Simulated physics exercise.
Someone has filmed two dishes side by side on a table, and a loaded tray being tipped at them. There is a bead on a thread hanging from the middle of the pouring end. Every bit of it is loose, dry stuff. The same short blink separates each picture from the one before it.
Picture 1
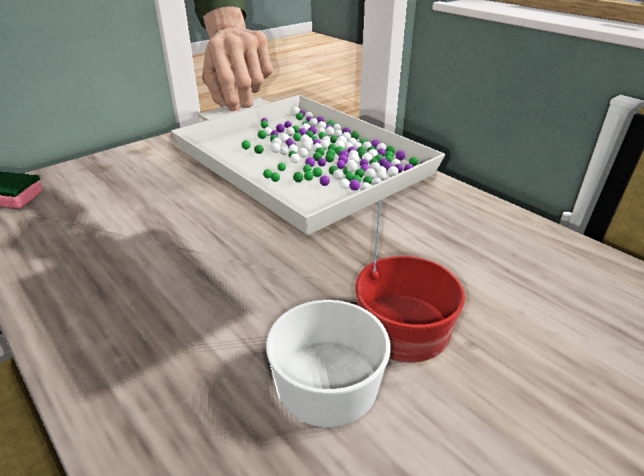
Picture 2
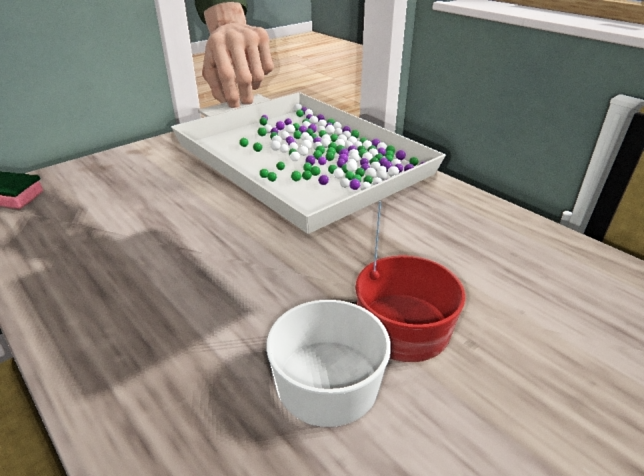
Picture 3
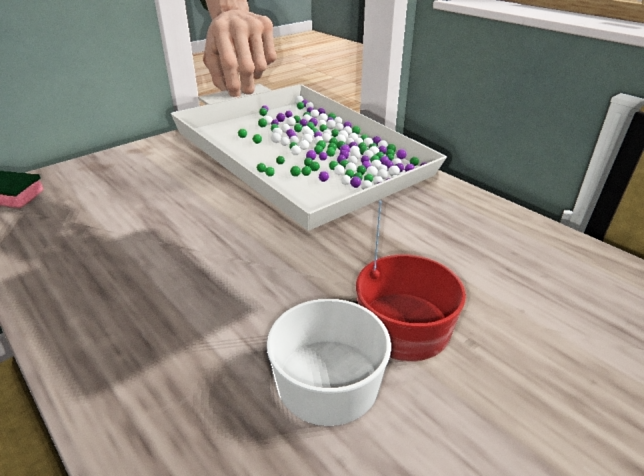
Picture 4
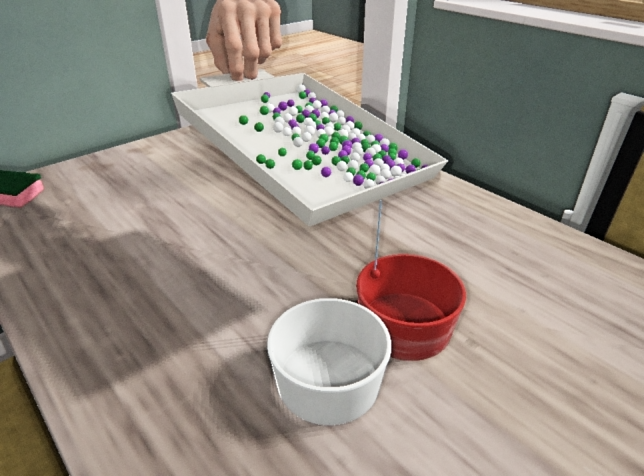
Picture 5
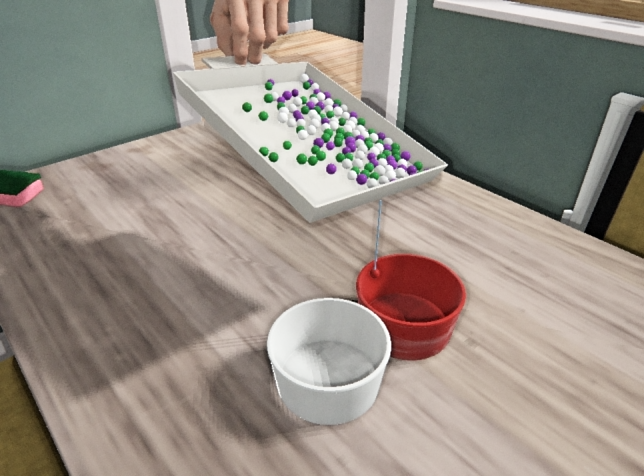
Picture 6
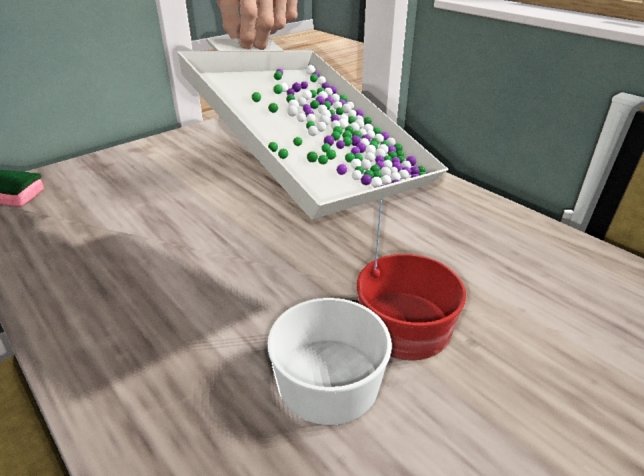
A hand grips the far end of a pale tray above a wood-grain table in a room with green walls, seen from above at an angle. The tray holds green, purple and white beads, with a white dish and a red dish below it and a thread hanging near its front edge. The hand lifts, steepening the tray, and the beads shift slightly toward the lower end while the camera stays still.
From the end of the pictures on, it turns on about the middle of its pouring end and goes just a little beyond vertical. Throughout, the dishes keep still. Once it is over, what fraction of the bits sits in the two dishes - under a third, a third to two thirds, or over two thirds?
The dishes hold a third to two thirds of the bits.
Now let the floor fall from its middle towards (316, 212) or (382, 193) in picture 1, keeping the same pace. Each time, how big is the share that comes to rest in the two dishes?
That comes to 100 per cent the first time and 60 per cent the second.
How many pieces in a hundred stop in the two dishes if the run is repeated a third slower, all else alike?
That works out at some 30 per cent.
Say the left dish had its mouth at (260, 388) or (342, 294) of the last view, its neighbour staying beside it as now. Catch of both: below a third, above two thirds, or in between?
Try one: Below one third. Try two: Above two thirds.
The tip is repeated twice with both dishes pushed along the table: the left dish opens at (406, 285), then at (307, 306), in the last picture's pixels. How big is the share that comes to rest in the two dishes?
90 % and 30 %.
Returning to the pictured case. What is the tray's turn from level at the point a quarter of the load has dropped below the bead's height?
Roughly 80 degrees from level.
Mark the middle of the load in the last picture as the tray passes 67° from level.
The middle of the pieces sits at roughly (409, 171).
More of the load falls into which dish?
The fuller one is the rightmost dish.
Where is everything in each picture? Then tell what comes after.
In the first frame, corners of the pouring end at (308, 212) and (437, 154), level; middle of the load at (340, 151), round plastic beads; left dish at (369, 395); right dish at (449, 333); bead on its thread at (374, 275).
In the second frame, corners of the pouring end at (308, 211) and (437, 154), level; middle of the load at (340, 150).
In the third frame, corners of the pouring end at (310, 208) and (439, 156), tipped barely, lowest at the right corner; middle of the load at (341, 146), a stray few on the move.
In the fourth frame, corners of the pouring end at (313, 205) and (440, 159), tipped a little, lowest at the right corner; middle of the load at (344, 140), a small part on the move.
In the fifth frame, corners of the pouring end at (316, 201) and (440, 163), tipped clearly, lowest at the right corner; middle of the load at (348, 137), a small part on the move.
In the sixth frame, corners of the pouring end at (320, 199) and (441, 167), tipped clearly, lowest at the right corner; middle of the load at (357, 136), nearly all on the move; left dish at (370, 393); right dish at (450, 331).
Soon after the last picture, tray tipped steeply; nearly all on the tray; a stray few in the right dish; a small part in the air.
A little later, tray tipped past a quarter turn; a stray few on the tray; about half in the right dish; about half outside both; a small part in the air.
Later still, tray tipped past a quarter turn; about half in the right dish; about half outside both.
By the end, tray tipped past a quarter turn; none in the left dish; about half in the right dish; about half outside both.
